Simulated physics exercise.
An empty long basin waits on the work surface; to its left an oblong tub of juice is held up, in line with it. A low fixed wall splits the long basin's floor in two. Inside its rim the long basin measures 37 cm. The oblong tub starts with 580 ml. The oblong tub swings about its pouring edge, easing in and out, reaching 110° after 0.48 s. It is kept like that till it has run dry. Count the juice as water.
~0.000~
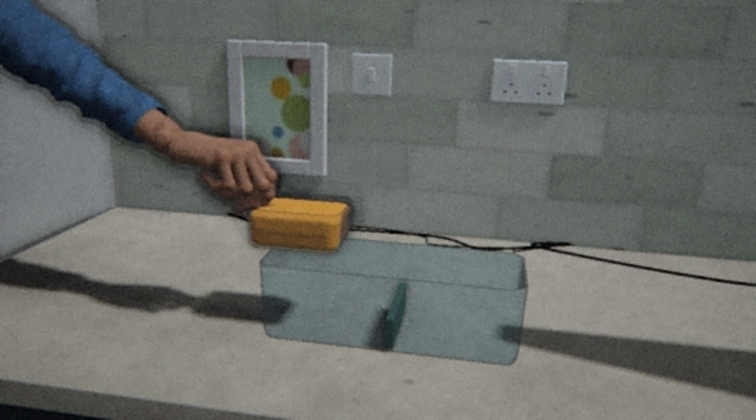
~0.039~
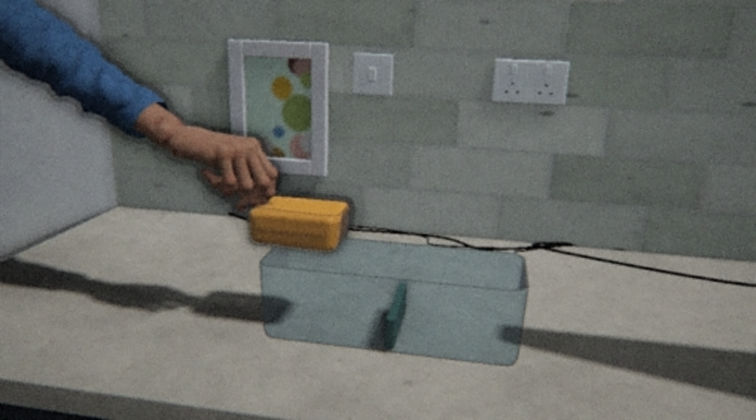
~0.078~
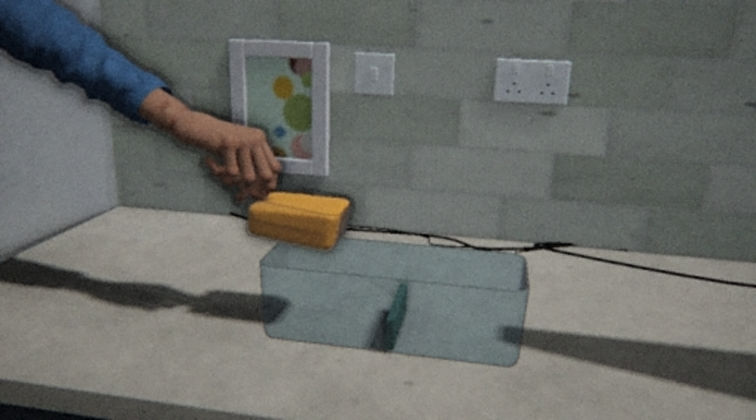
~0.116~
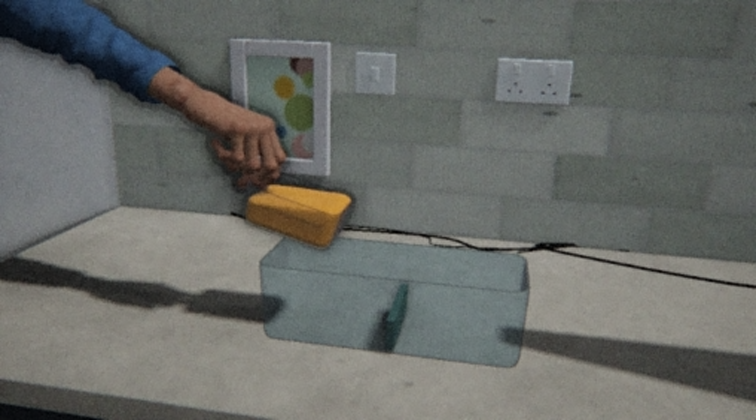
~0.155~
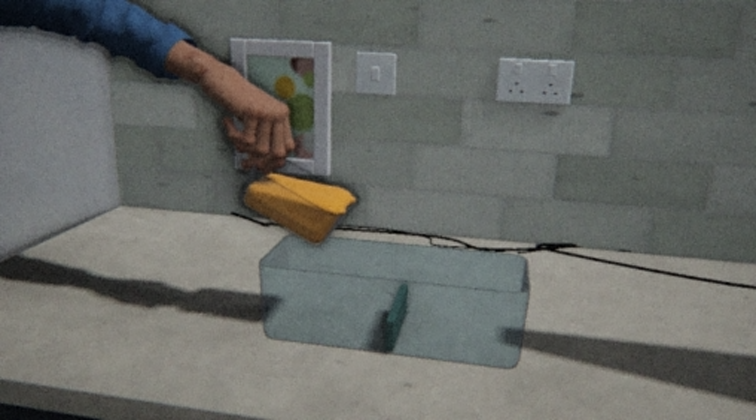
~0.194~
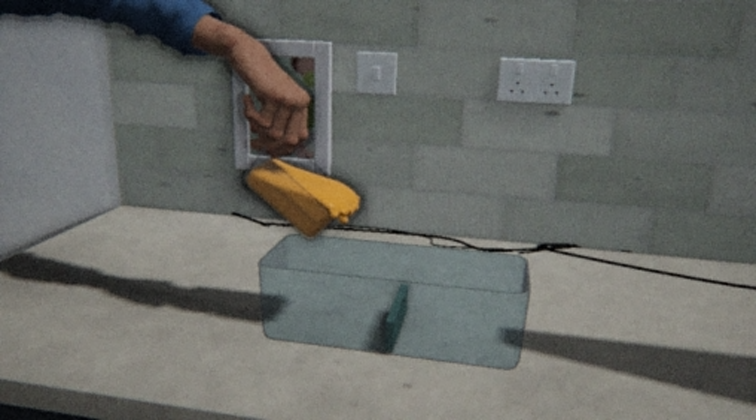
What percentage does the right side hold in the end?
The far part has some 61 per cent.
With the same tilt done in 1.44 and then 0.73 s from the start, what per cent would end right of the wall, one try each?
In turn about 60 and 75 per cent.
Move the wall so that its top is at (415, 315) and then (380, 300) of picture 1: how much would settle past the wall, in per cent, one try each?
In turn about 45 and 80 per cent.
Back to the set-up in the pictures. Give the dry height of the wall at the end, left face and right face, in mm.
Left about 38 mm, right about 30 mm.
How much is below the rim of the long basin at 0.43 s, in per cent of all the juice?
About 28 per cent.
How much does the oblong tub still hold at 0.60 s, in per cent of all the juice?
About 2 per cent.
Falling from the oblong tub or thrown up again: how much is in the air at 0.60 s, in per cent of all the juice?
Near 7 in a hundred.
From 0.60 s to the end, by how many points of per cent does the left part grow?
Some 20 per cent.
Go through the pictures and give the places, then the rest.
In the first frame, it leans 0°; its right rim is at (346, 208); the juice meets the walls at (259, 205) and (346, 212); the long basin's rim runs from (273, 249) to (525, 273); the wall's top is at (397, 301).
In the second frame, it leans 2°; its right rim is at (346, 208); the juice meets the walls at (259, 204) and (346, 211).
In the third frame, it leans 7°; its right rim is at (347, 208); the juice meets the walls at (259, 199) and (346, 207).
In the fourth frame, it leans 15°; its right rim is at (346, 209); the juice meets the walls at (258, 192) and (347, 204); 1 per cent is over the edge.
In the fifth frame, it leans 26°; its right rim is at (346, 209); the juice meets the walls at (258, 180) and (346, 203); 5 per cent is over the edge.
In the sixth frame, it leans 39°; its right rim is at (345, 209); the juice meets the walls at (259, 164) and (335, 190); 9 per cent is over the edge.
After 0.43 s the tilt is 107° and 19 per cent is still to pour, 11 is left of the wall and 18 right of it.
After 0.60 s the tilt is 110° and 2 per cent is still to pour, 14 is left of the wall and 77 right of it.
After 0.78 s the tilt is 110° and 0 per cent is still to pour, 25 is left of the wall and 54 right of it.
After 0.98 s the tilt is 110° and 0 per cent is still to pour, 34 is left of the wall and 61 right of it.
In the end 34 per cent lies left of the wall, 61 right of it and 5 outside.
